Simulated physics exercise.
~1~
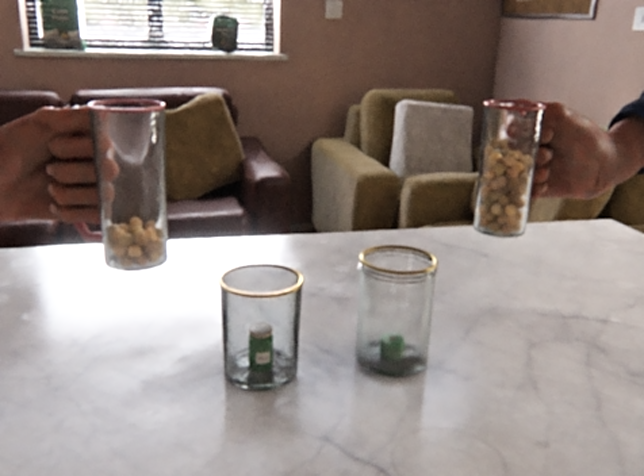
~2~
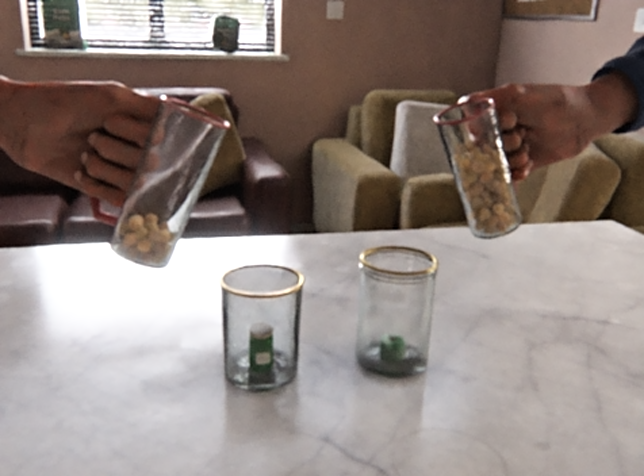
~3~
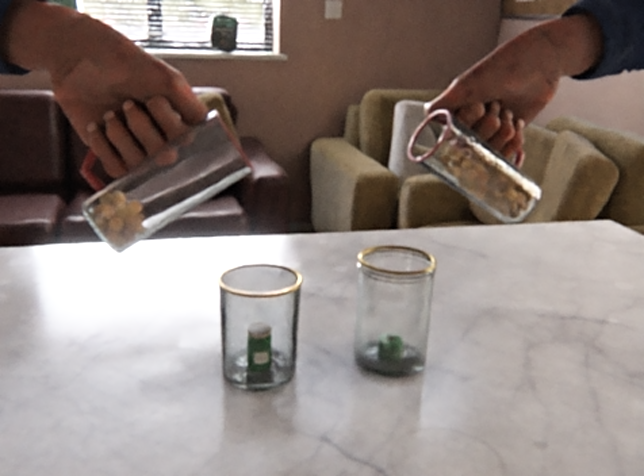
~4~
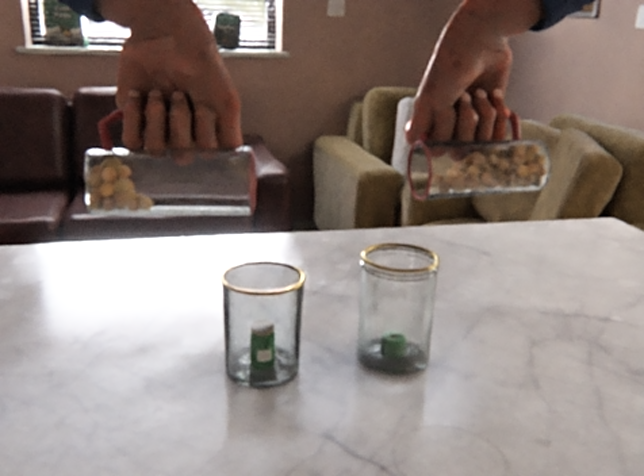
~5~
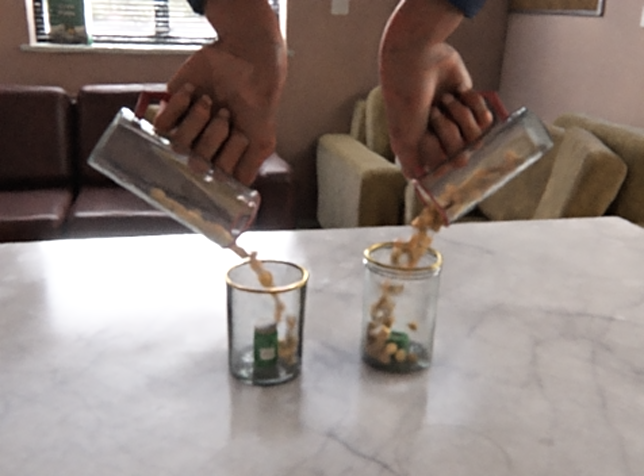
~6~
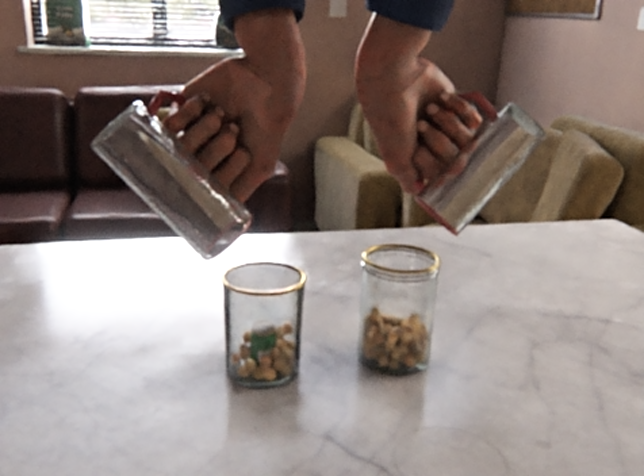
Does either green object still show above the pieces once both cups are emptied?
Yes, the green object in the left glass still sticks out, while the one in the right glass is buried.
